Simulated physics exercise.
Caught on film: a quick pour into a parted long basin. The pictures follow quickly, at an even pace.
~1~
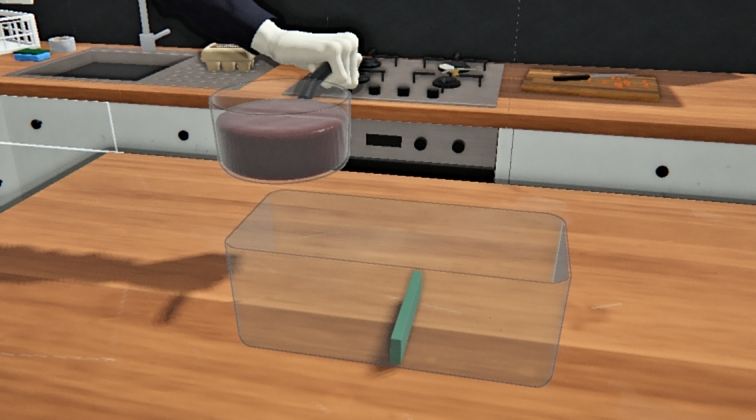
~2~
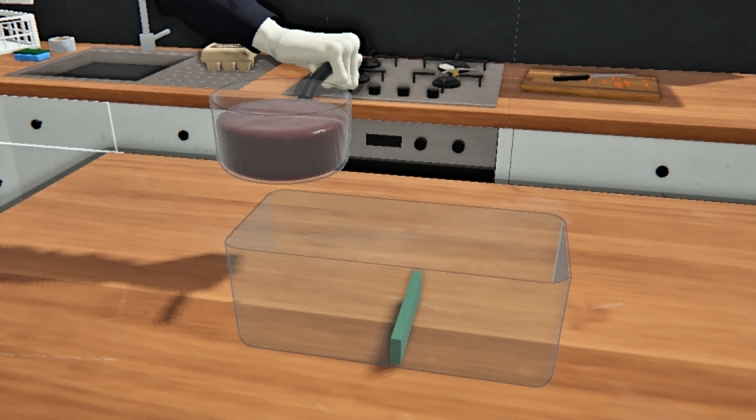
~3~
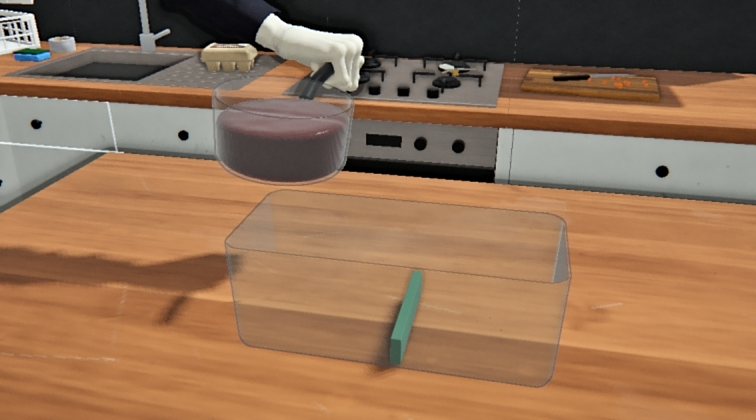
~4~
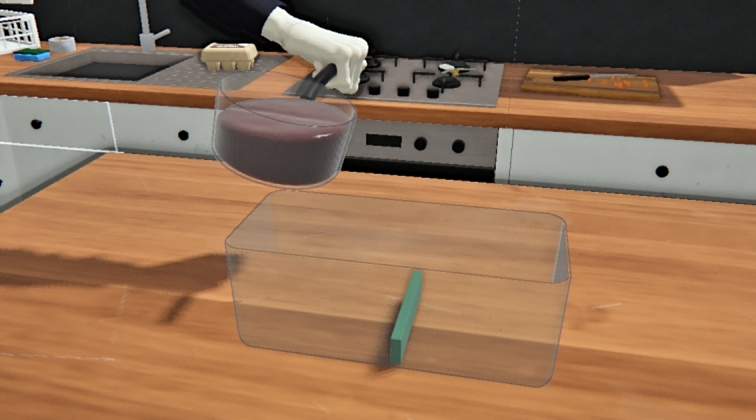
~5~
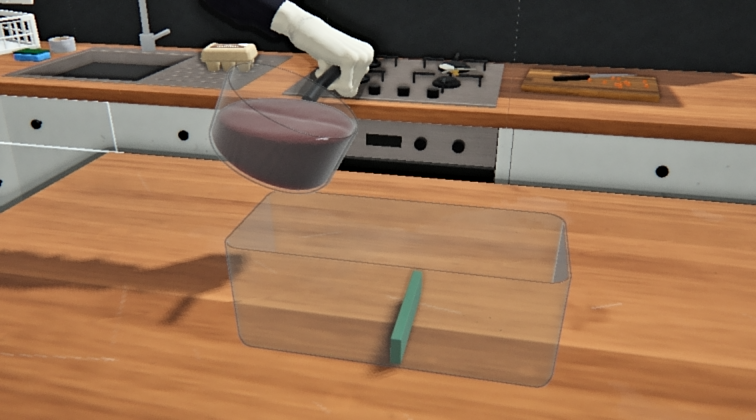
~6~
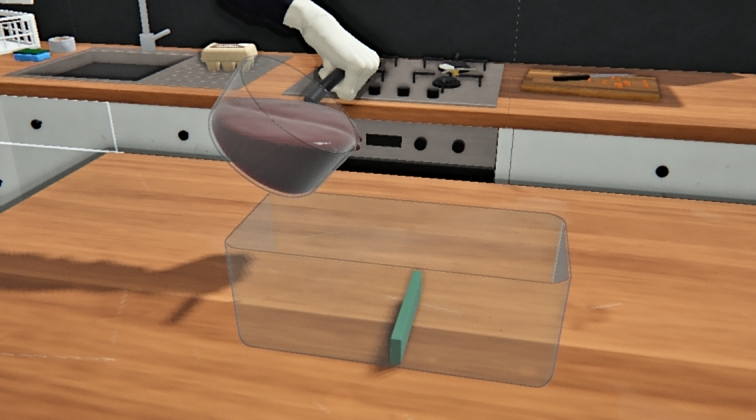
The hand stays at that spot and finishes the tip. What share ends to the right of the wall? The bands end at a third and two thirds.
It comes to under a third.
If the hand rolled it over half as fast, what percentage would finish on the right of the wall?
Roughly 40 in a hundred.
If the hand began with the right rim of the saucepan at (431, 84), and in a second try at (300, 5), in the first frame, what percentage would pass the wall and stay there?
First some 75, then 20 per cent.
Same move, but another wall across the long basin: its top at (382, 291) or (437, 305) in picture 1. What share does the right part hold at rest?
About 45 and 20 per cent.
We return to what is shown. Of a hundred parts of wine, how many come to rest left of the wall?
It comes to 75 per cent or so.
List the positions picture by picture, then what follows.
The first frame shows tilt 0°; pouring edge (347, 101); surface from (224, 110) to (347, 119); the long basin's rim runs from (249, 217) to (567, 248); the wall's top is at (408, 303).
The second frame shows tilt 2°; pouring edge (348, 103); surface from (224, 110) to (347, 119).
The third frame shows tilt 7°; pouring edge (351, 110); surface from (224, 109) to (348, 121).
The fourth frame shows tilt 15°; pouring edge (353, 120); surface from (225, 108) to (351, 123).
The fifth frame shows tilt 26°; pouring edge (355, 134); surface from (223, 107) to (355, 127).
The sixth frame shows tilt 39°; pouring edge (353, 150); surface from (222, 103) to (343, 130); 2 per cent is over the edge.
A moment on, the saucepan is tipped right over and 17 per cent is still to pour, 49 is left of the wall and 5 right of it.
Next, the saucepan is tipped right over and 2 per cent is still to pour, 78 is left of the wall and 16 right of it.
Then the saucepan is tipped right over and 0 per cent is still to pour, 74 is left of the wall and 22 right of it.
Later the saucepan is tipped right over and 0 per cent is still to pour, 73 is left of the wall and 24 right of it.
Finally, 73 per cent lies left of the wall, 24 right of it and 3 outside.
